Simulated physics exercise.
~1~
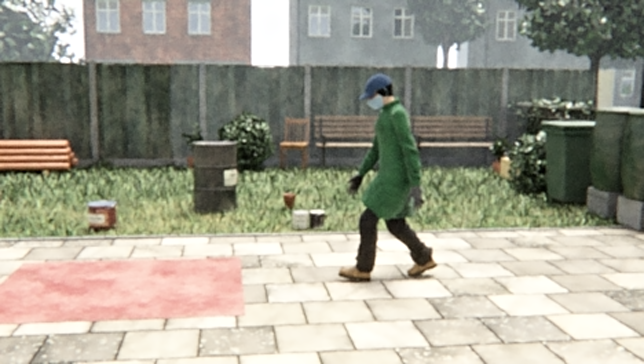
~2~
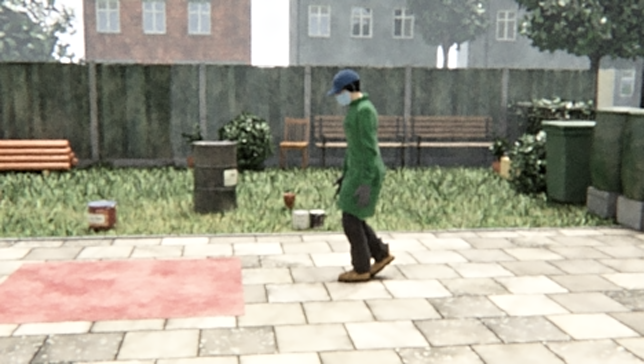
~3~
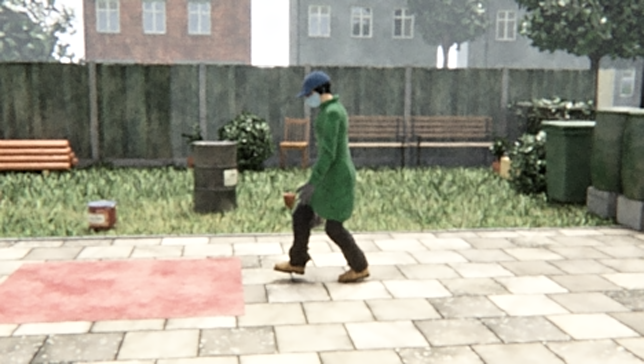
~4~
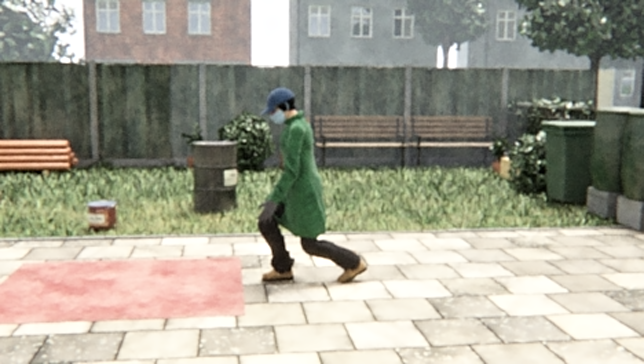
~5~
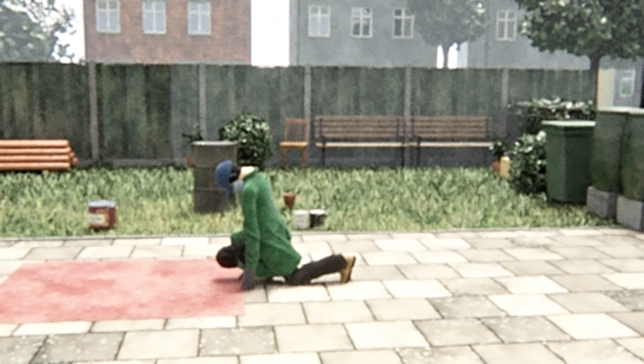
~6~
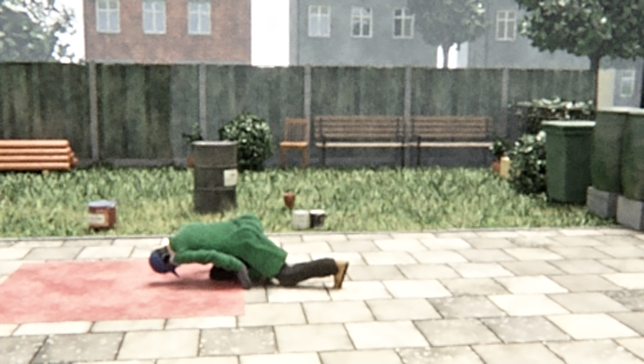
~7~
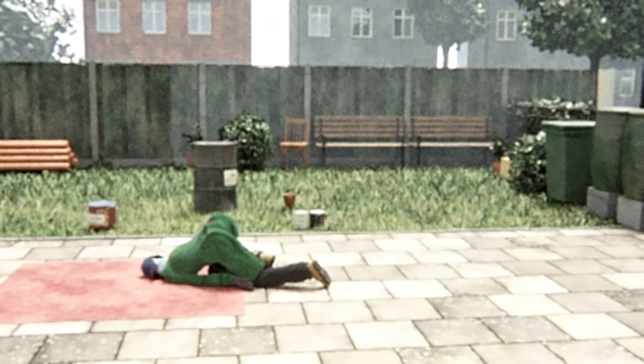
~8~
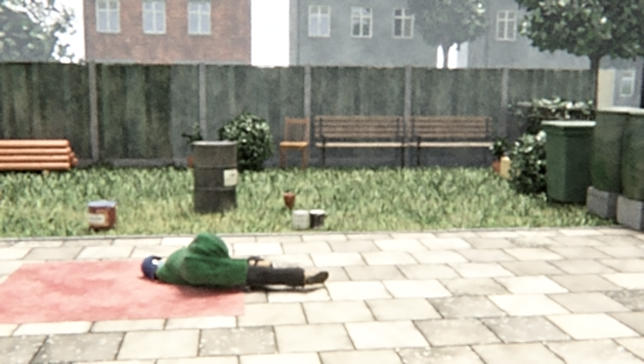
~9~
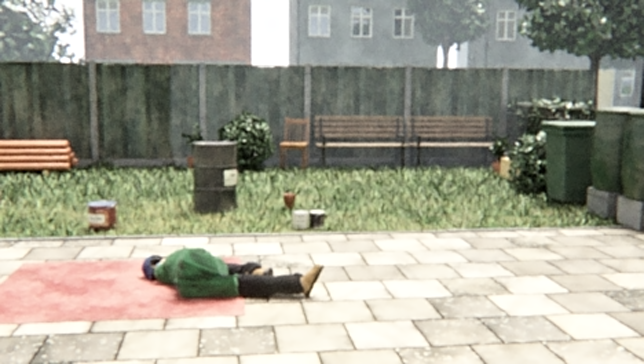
The clip opens on a paved yard with a red mat at left, grass, benches and a wooden fence behind, as a person in a long green coat, blue cap and face mask walks left. The person strides steadily toward the mat, arms swinging. Just short of its near edge, the knees bend and the body sinks, dropping onto the knees with the hands reaching down to the ground. The torso then pitches forward onto the mat, the hips still raised for a moment before they sag. The person ends lying flat, head, chest and hips over the edge, legs trailing on the paving.
